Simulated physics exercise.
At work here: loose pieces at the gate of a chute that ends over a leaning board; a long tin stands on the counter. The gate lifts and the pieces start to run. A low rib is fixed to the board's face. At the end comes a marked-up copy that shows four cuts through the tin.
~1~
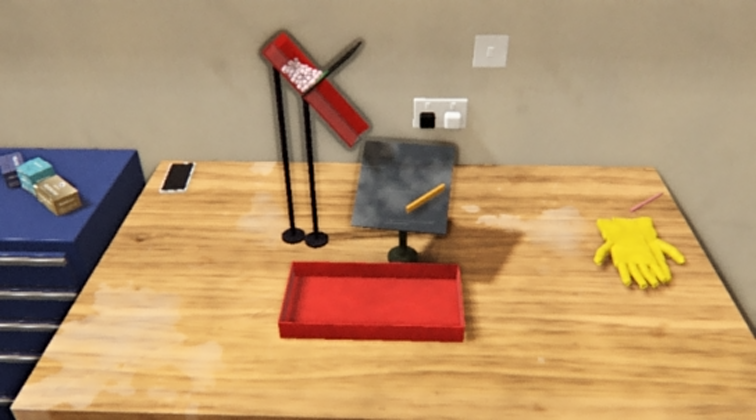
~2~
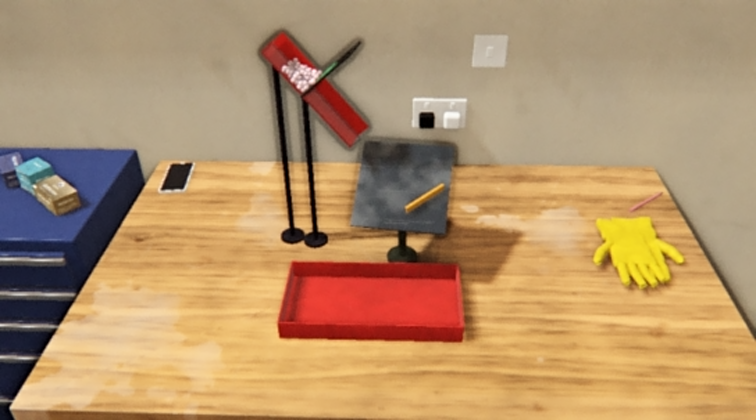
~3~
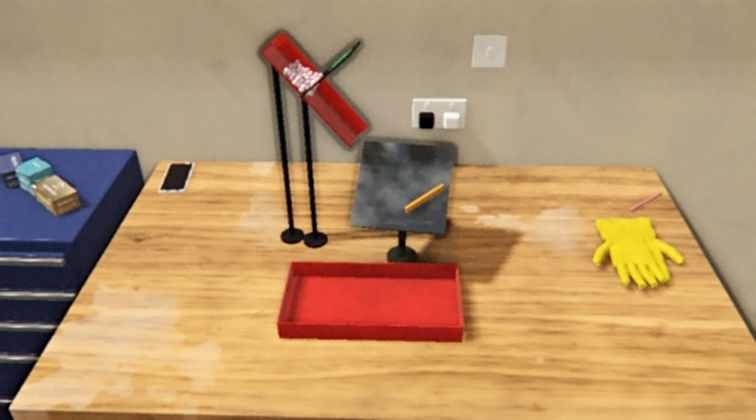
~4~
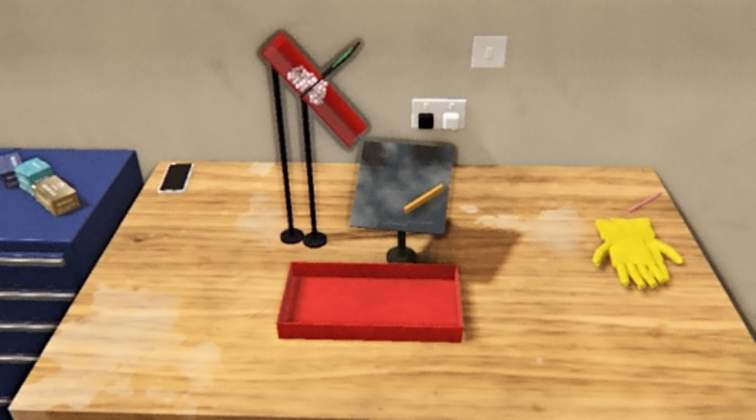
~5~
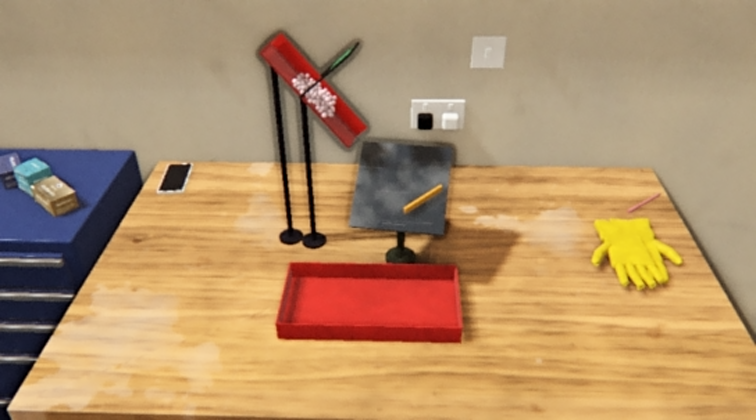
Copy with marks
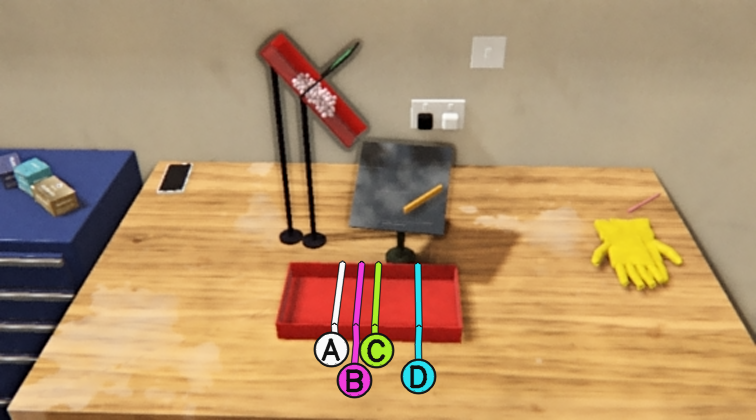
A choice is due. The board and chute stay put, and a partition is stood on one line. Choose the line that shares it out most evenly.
The best line is C.
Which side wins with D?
Left.
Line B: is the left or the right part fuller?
Right.
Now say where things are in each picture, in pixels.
In the first frame, load behind the gate near (306, 74), sugar pearls; lip of the chute near (355, 141), sloping fairly steeply.
In the second frame, middle of the board near (403, 185), tilted fairly steeply; middle of its low edge near (397, 230); of its high edge near (409, 143).
In the third frame, front corners of the tin near (277, 323) and (463, 327), empty; front of the load near (311, 94).
In the fourth frame, middle of the load near (313, 85); its front near (321, 102), close to a quarter of the way to the lip; rib from (443, 185) to (405, 208).
In the fifth frame, middle of the load near (316, 93); its front near (332, 115), close to half of the way to the lip.
On the marked copy, line A crosses the front rim at (334, 325); line B crosses the front rim at (355, 325); line C crosses the front rim at (374, 326); line D crosses the front rim at (418, 327).
If A is chosen, of what is caught, only a few on the left of the divider, all but a few on the right.
If B is chosen, of what is caught, a small share on the left of the divider, the bulk on the right.
If C is chosen, of what is caught, close to half on the left of the divider, close to half on the right.
If D is chosen, of what is caught, all but a few on the left of the divider, only a few on the right.
